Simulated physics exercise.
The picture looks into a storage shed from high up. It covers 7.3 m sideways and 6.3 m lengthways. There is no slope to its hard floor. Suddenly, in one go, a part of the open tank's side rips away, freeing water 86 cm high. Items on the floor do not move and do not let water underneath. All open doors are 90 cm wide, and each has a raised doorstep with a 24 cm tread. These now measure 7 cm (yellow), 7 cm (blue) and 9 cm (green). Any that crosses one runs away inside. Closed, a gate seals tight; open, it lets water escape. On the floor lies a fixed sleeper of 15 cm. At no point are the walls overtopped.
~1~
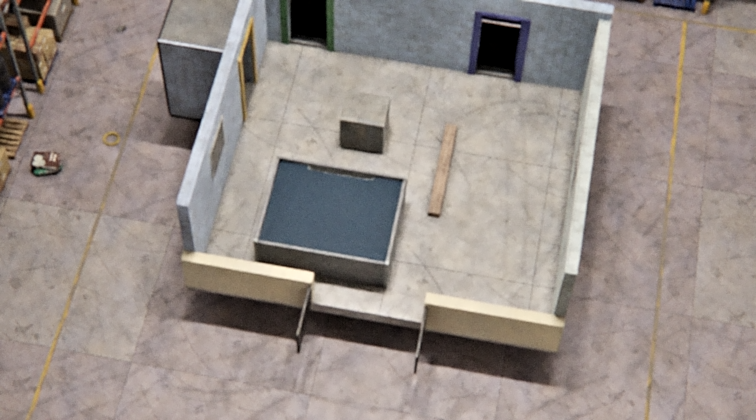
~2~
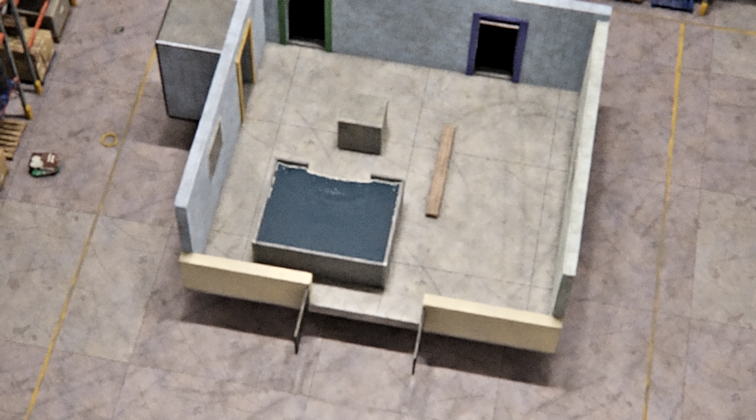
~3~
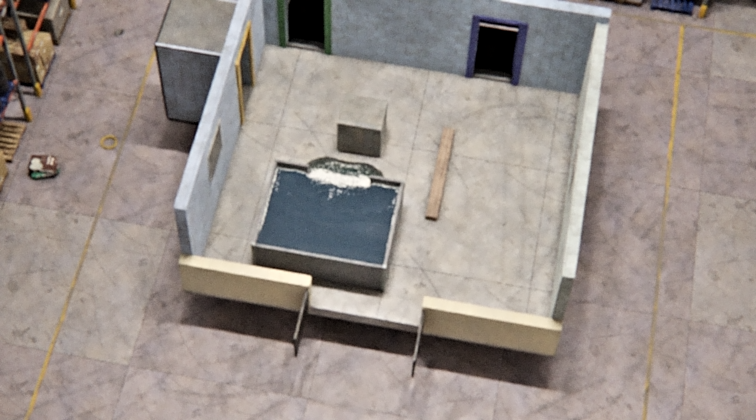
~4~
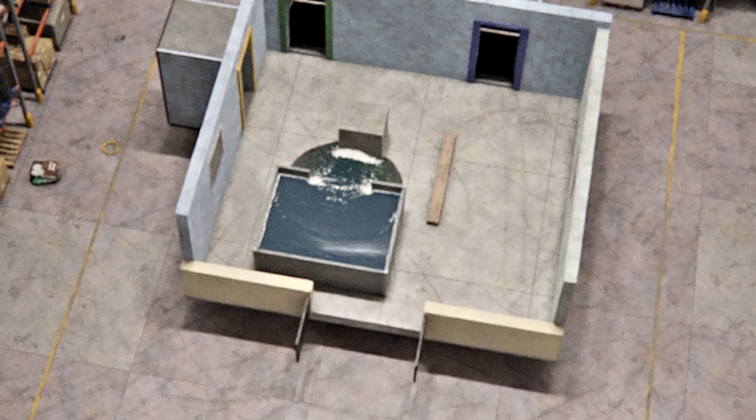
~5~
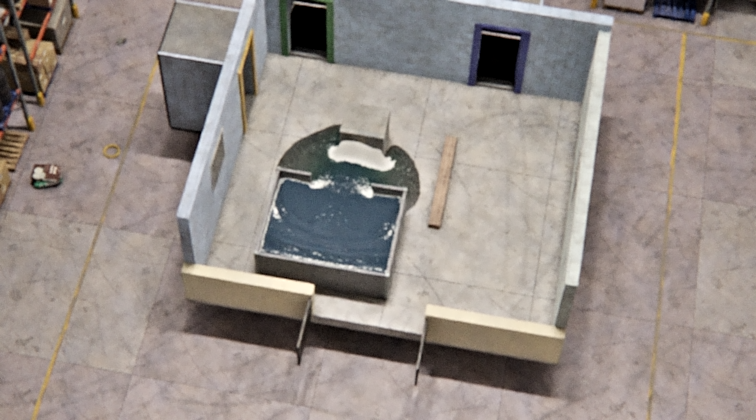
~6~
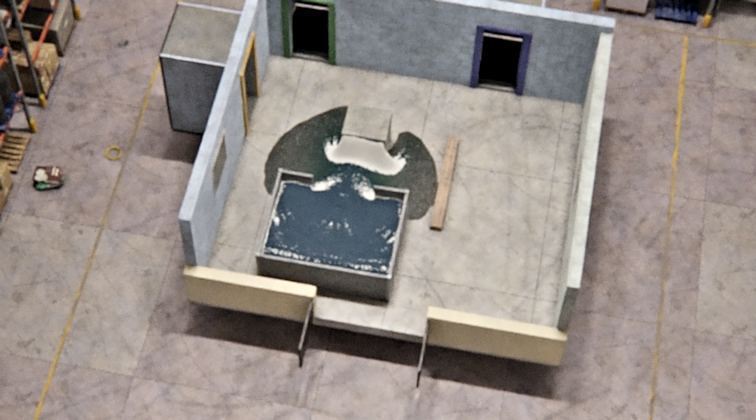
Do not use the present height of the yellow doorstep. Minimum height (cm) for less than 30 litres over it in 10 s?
Around 24 cm.
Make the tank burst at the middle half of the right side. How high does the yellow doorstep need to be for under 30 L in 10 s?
About 10.5 cm.
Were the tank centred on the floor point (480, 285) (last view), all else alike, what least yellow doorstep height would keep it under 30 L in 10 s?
Near 14.0 cm.
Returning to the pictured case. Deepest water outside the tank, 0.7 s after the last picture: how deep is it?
Roughly 64 cm.
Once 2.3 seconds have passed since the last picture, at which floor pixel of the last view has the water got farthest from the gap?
Roughly at (580, 110) in the last view.
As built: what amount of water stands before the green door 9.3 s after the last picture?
10.0 cm.
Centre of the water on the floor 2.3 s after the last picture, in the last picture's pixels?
The balance point sits at roughly (357, 197).
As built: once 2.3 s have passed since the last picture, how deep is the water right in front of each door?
Reading in centimetres: Yellow = 20, blue = 14, green = 21.
Then, 0.7 s after the last picture water covers 35 % of the floor, deepest (64 cm) near (355, 166); 15 cm at the yellow door, 0 litres in over its 7 cm doorstep.
Then, 2.3 s after the last picture water covers 75 % of the floor, deepest (38 cm) near (355, 166); 20 cm at the yellow door, 179 litres in over its 7 cm doorstep.
Then, 9.3 s after the last picture water covers 95 % of the floor, deepest (16 cm) near (503, 339); 11 cm at the yellow door, 408 litres in over its 7 cm doorstep.
At the yellow door as built, the water peaked near 23 cm, 1.7 s after the last picture.
With a doorstep of 19.5 cm, 71 litres would have come in within the 10 s; with 26.5 cm, 16 litres. So under 30 litres takes about 24 cm.
